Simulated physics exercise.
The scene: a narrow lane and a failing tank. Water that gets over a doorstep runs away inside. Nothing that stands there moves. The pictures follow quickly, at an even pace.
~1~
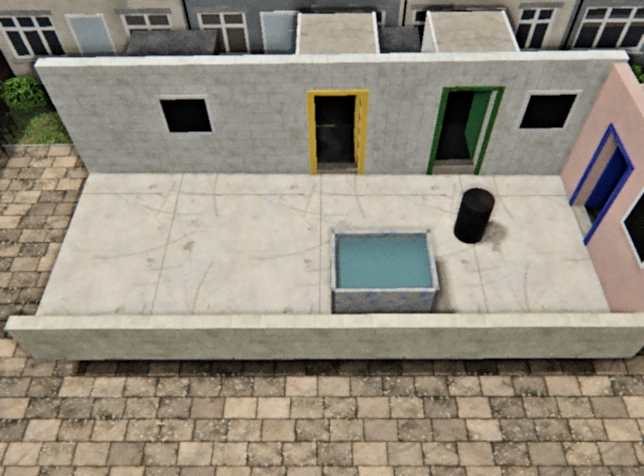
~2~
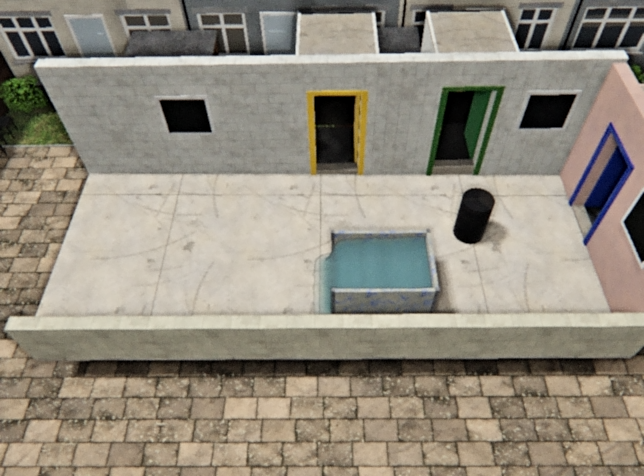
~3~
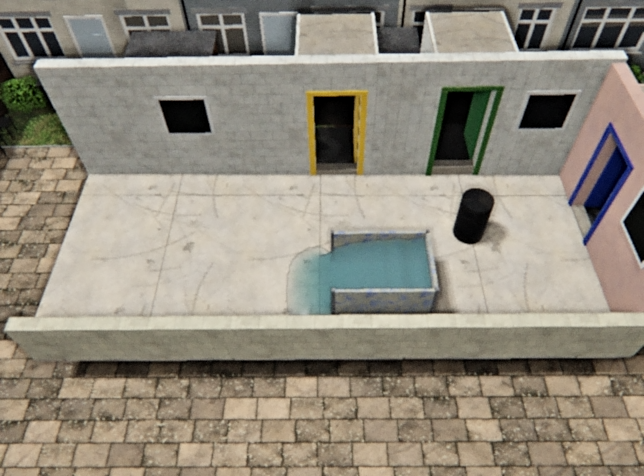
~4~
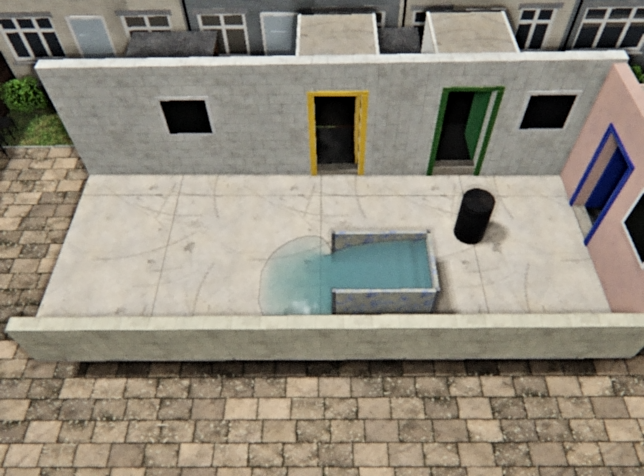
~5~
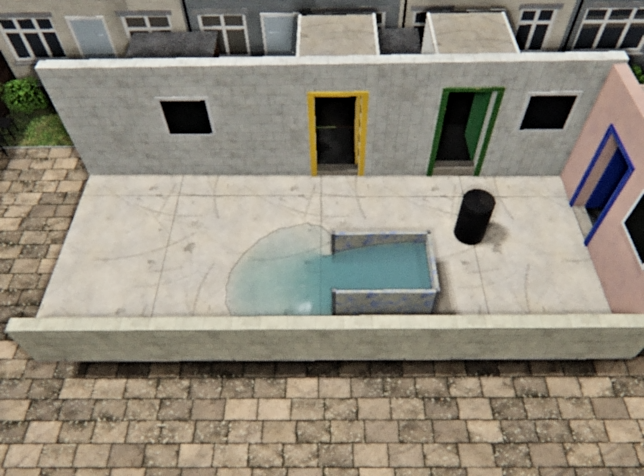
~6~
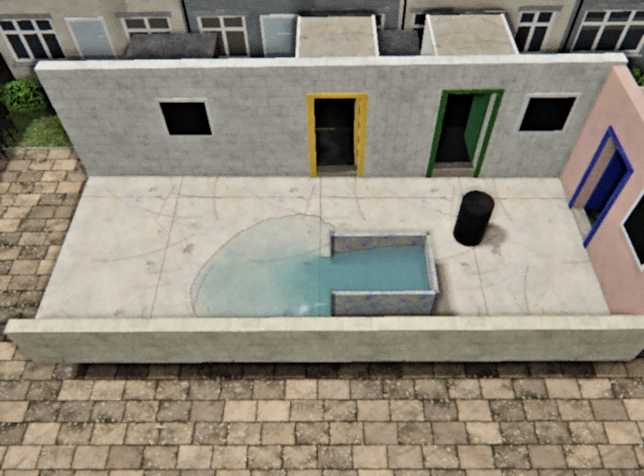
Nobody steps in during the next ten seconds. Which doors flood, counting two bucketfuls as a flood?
The blue door stays under that; the green door stays under that; the yellow door stays under that.
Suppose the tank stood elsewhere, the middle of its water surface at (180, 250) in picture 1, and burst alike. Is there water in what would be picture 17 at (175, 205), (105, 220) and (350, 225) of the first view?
In that order: Dry, flooded, no water.
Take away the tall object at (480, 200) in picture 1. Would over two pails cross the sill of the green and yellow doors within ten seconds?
My reading: The green one stays under; the yellow one keeps below it.
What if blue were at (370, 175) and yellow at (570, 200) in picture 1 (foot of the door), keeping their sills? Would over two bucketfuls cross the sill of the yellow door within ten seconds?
My reading: Yellow holds.
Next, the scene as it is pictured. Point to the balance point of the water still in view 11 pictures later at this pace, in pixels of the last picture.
I would point to (247, 278).
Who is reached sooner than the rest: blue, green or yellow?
It is the yellow-painted one.
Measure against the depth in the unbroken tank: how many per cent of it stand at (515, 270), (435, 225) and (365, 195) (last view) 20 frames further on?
In that order: 0, 0 and 0 per cent.
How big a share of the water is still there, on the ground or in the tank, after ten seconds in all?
Near 42 in a hundred.
A moment on, water covers 35 % of the floor; the blue door not reached, the green door not reached, the yellow door not reached.
Next, water covers 50 % of the floor; the blue door not reached, the green door not reached, the yellow door not reached.
Then, water covers 50 % of the floor; the blue door not reached, the green door not reached, the yellow door wet at the sill, nothing in.
Later, water covers 55 % of the floor; the blue door not reached, the green door not reached, the yellow door wet at the sill, nothing in.
In the end, water covers 55 % of the floor; the blue door not reached, the green door wet at the sill, nothing in, the yellow door wet at the sill, nothing in.
